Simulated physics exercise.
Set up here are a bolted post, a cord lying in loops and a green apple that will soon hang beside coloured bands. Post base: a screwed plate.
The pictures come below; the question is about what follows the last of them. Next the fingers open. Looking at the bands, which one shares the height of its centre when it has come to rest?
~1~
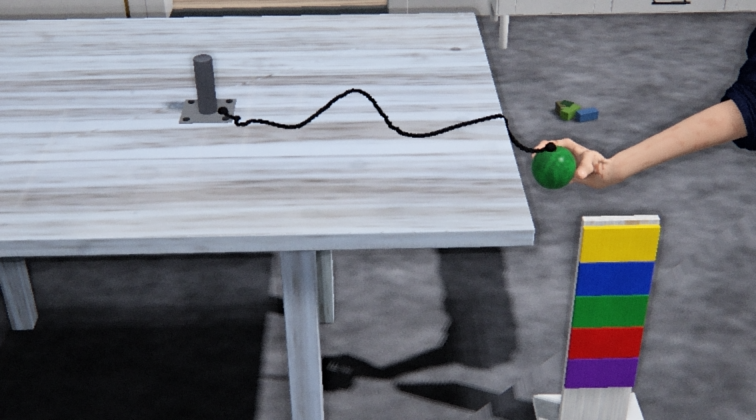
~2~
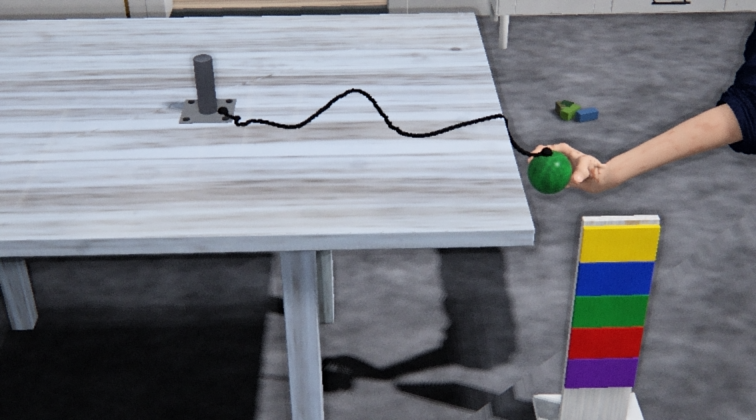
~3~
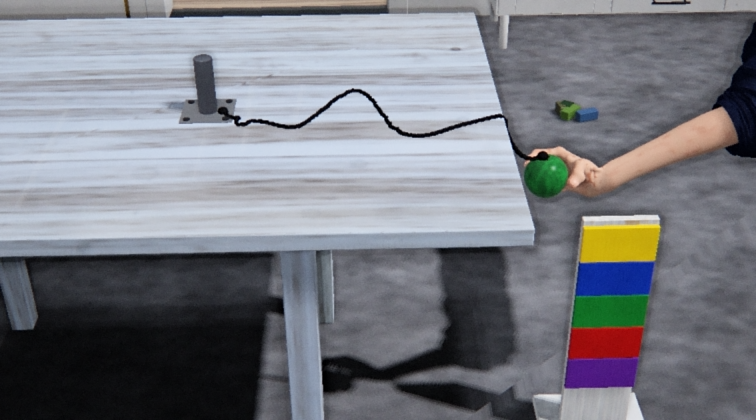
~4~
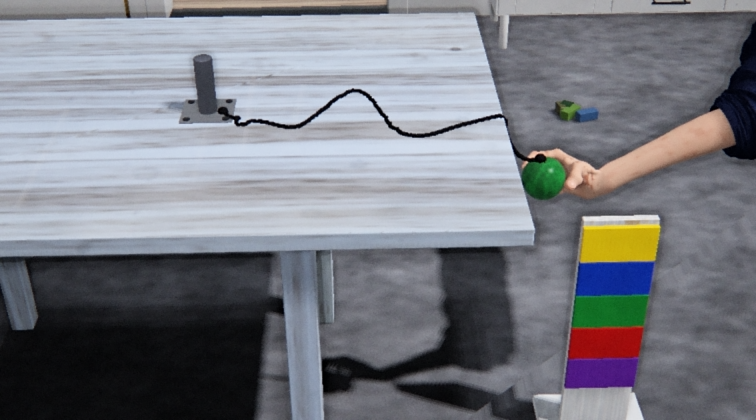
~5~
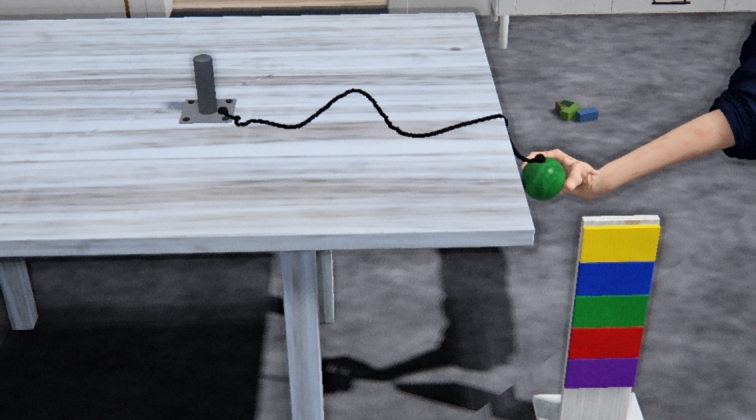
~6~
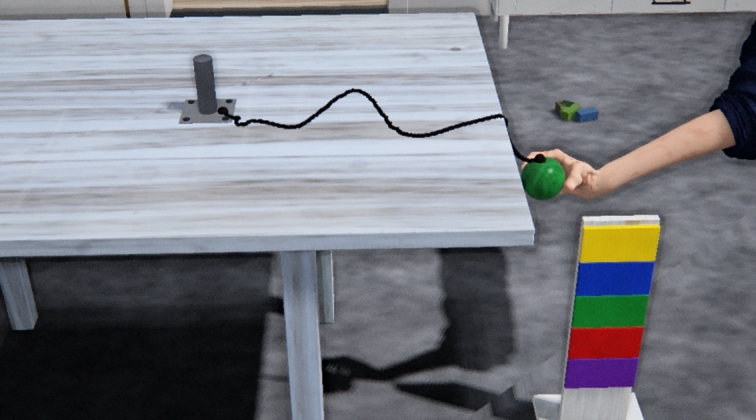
The green one shares that height.
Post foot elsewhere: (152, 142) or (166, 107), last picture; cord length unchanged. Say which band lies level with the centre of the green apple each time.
Result 1: Blue. Result 2: Blue.
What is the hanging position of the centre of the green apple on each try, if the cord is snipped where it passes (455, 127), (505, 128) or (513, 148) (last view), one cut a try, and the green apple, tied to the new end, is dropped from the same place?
About (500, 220), then (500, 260), then (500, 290).
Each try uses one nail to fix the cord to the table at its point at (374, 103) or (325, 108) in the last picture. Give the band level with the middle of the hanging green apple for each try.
In order: Yellow; blue.
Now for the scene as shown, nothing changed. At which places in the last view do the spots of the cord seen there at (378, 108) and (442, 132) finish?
Final positions are (476, 115) and (501, 185), in that order.
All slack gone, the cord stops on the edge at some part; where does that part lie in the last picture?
(387, 121), give or take.
A little later, apple near (491, 285); level with blue.
Next, apple near (501, 313); level with green.
When it is over, apple near (494, 316); level with green. Its middle rests at the green band.
